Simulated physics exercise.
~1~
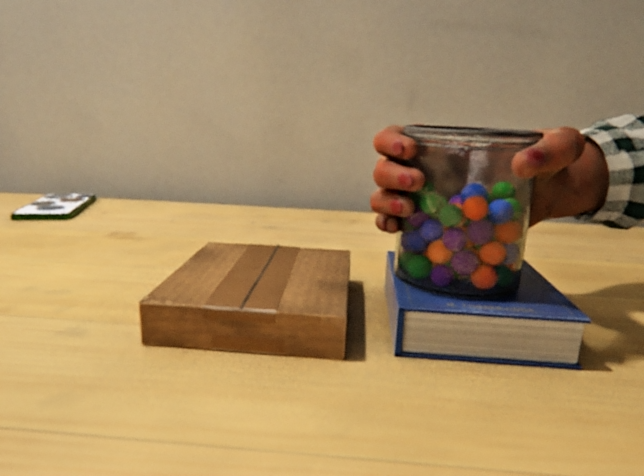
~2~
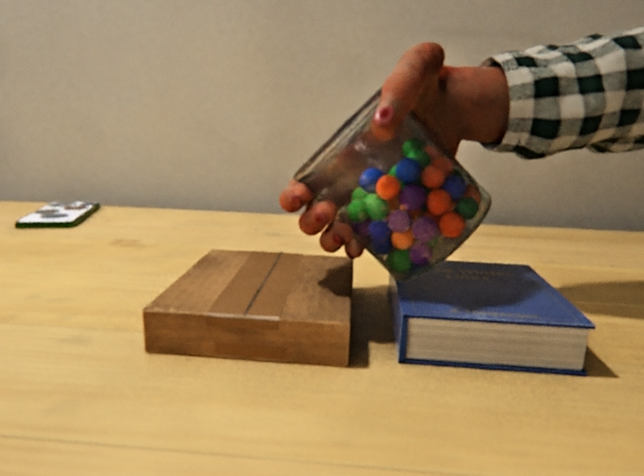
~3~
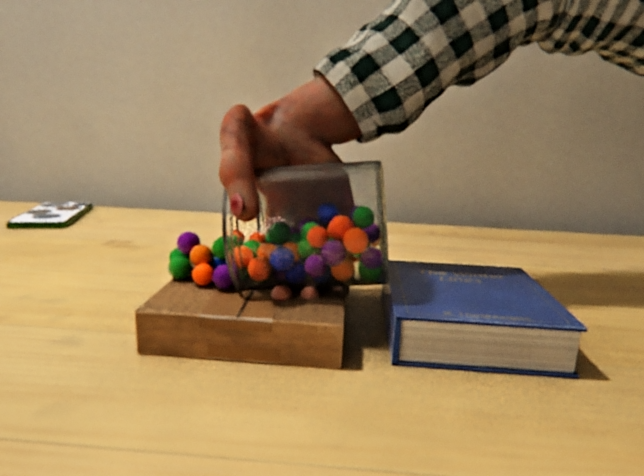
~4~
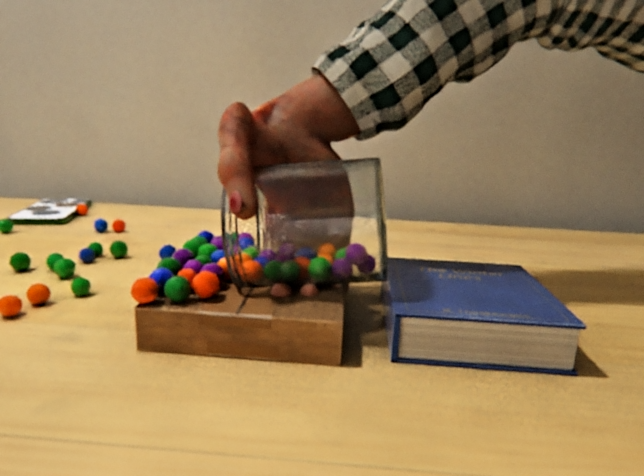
A clear glass jar holding small orange, green, blue and purple balls stands upright on a blue book at the right of a pale wooden table, gripped by a hand in a checked sleeve, as a slightly swaying camera looks on from the front. A brown wooden box sits to the left, with a small flat object far behind it. The hand lifts the jar and tilts it leftward, the balls still inside. It lays the jar on its side on the box, and balls begin spilling out. Most end up outside, heaped on the box and scattered across the table, while some remain in the jar.
